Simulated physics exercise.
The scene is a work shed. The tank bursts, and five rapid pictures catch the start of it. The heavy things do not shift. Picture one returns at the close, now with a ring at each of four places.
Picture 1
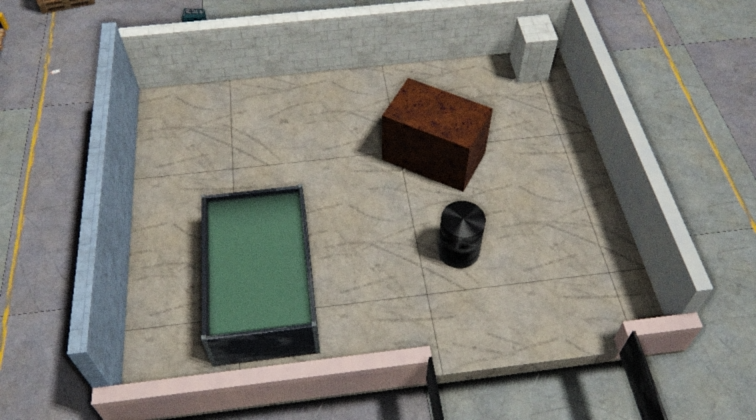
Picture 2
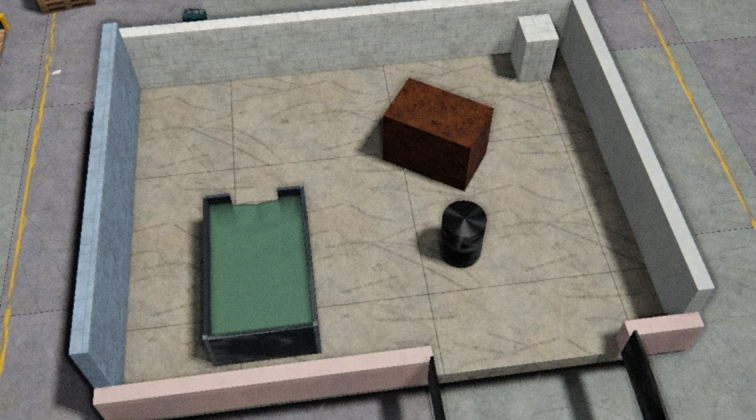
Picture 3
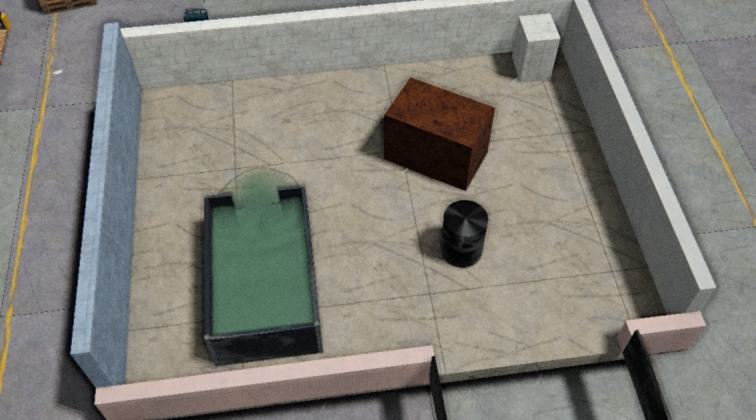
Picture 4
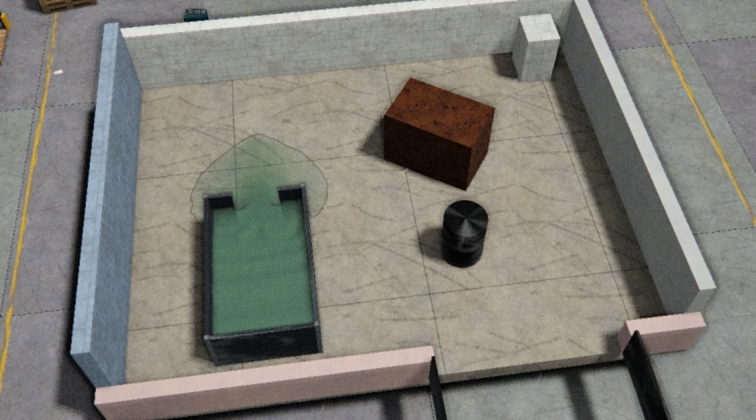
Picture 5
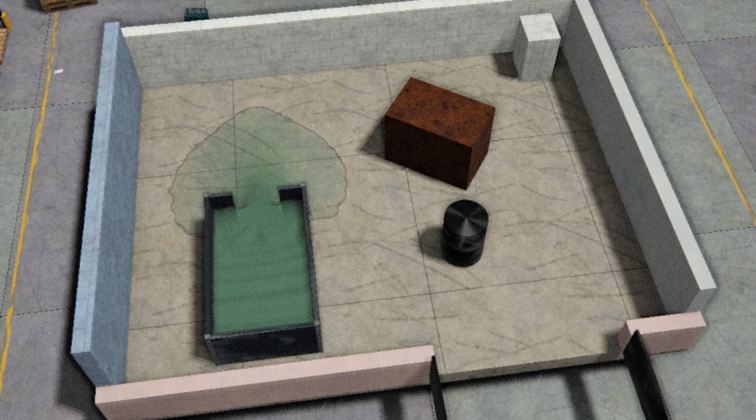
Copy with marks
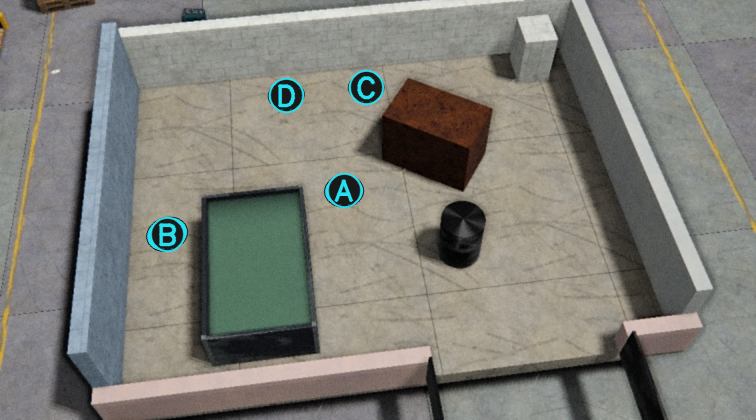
In the work shed, a gap opened in the far side of a dark tank filled with green water, and the water poured out and fanned across the floor behind it.
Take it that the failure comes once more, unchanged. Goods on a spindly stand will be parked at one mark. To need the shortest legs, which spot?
It is A.
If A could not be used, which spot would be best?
Spot B.
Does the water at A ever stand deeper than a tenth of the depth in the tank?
No, it does not.
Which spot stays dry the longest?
B.
On the marked copy, A at (344, 190); B at (167, 234); C at (366, 87); D at (286, 95).
If A is chosen, the water peaks at about 5 % of the depth that stood in the tank.
If B is chosen, the water peaks at about 12 % of the depth that stood in the tank.
If C is chosen, the water peaks at about 25 % of the depth that stood in the tank.
If D is chosen, the water peaks at about 29 % of the depth that stood in the tank.
